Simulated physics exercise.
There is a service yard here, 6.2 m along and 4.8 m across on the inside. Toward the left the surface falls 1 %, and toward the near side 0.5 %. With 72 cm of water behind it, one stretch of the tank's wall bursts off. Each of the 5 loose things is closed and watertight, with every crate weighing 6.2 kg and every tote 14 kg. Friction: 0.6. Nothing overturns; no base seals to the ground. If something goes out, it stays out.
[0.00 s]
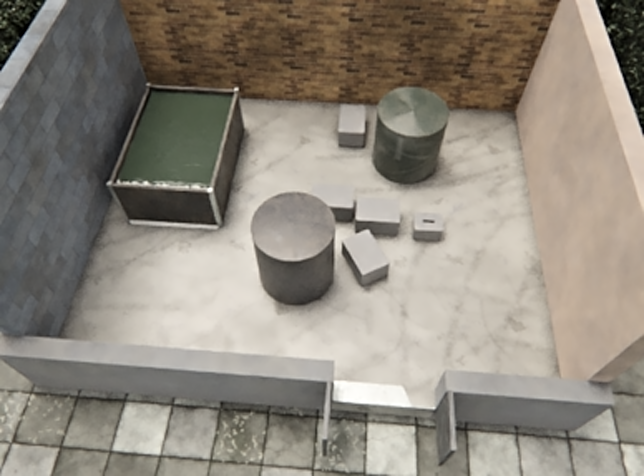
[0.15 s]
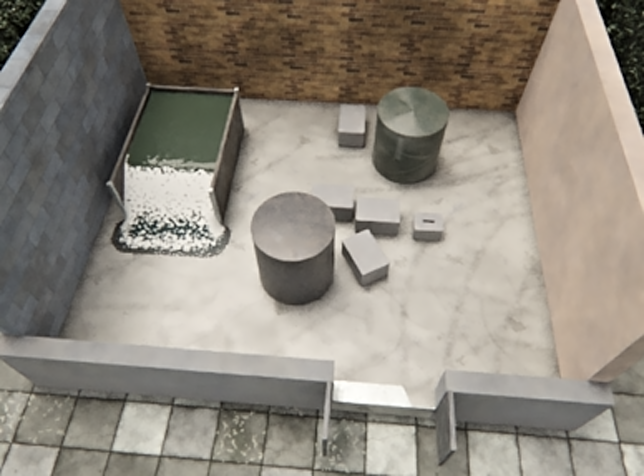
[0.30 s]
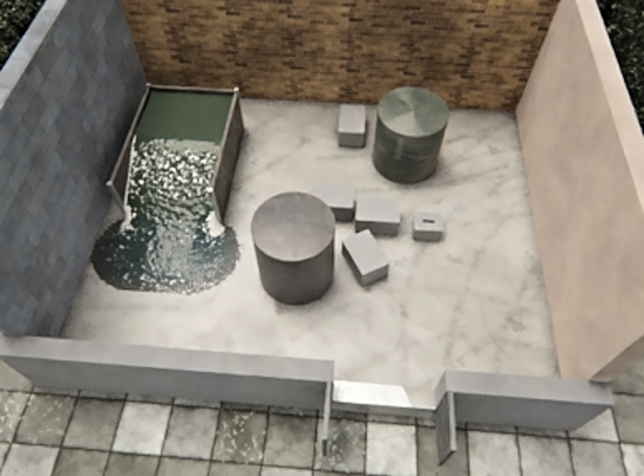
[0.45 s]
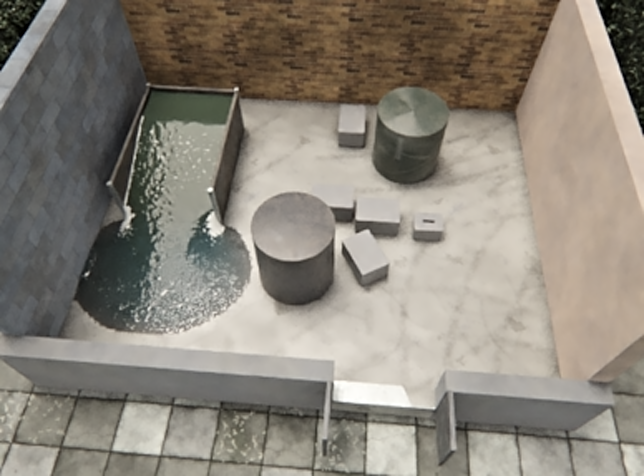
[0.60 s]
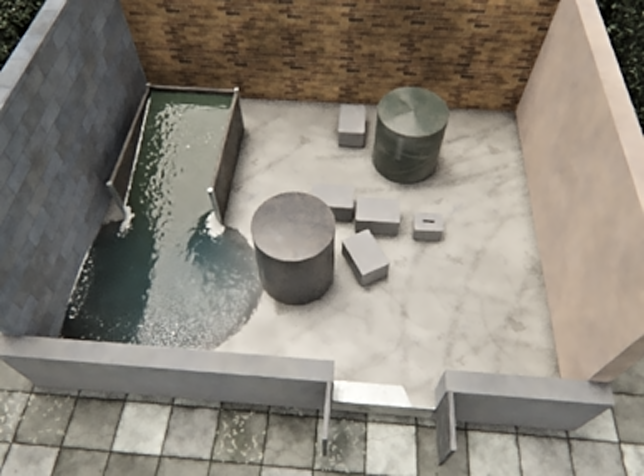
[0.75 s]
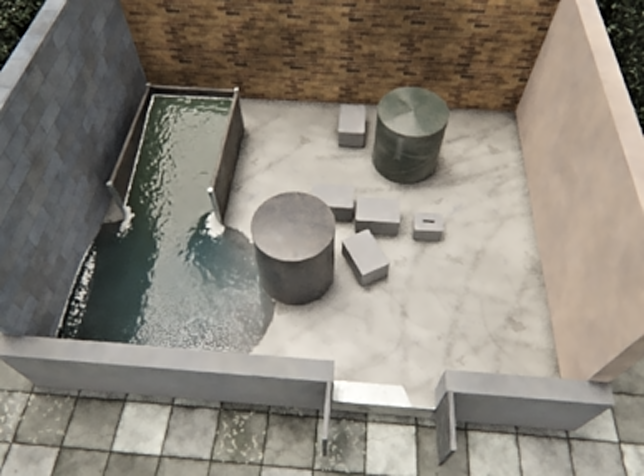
A large walled yard held a green-topped tank, two big cylinders and some grey blocks; the tank's near side burst open, and water poured out and spread across the left floor toward the front wall.
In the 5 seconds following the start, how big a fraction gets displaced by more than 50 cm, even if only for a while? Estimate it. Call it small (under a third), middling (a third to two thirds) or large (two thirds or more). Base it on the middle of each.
Small, under a third.
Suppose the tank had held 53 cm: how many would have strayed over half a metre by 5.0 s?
With that change, 0 of them.
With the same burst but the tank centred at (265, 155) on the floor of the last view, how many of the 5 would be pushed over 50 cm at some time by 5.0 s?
Then 2.
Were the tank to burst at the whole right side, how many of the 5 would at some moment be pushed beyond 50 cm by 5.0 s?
The count would be 5.
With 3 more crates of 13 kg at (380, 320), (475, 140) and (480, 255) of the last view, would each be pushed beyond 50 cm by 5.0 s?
Result, one by one: Exceeded, not exceeded and exceeded.
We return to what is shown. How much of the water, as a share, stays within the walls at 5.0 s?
Around 96 per cent of the water is still in there.
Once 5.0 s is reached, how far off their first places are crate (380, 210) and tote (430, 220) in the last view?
In turn: 0 cm, 0 cm.
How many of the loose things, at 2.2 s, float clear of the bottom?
Then: 0.
After 1.1 s 0 of 5 are over 50 cm from their spots; 0 afloat.
After 2.2 s 0 of 5 are over 50 cm from their spots; 0 afloat.
After 3.5 s 0 of 5 are over 50 cm from their spots; 0 afloat.
After 5.0 s 0 of 5 are over 50 cm from their spots, and 0 have been at some point; 0 afloat.
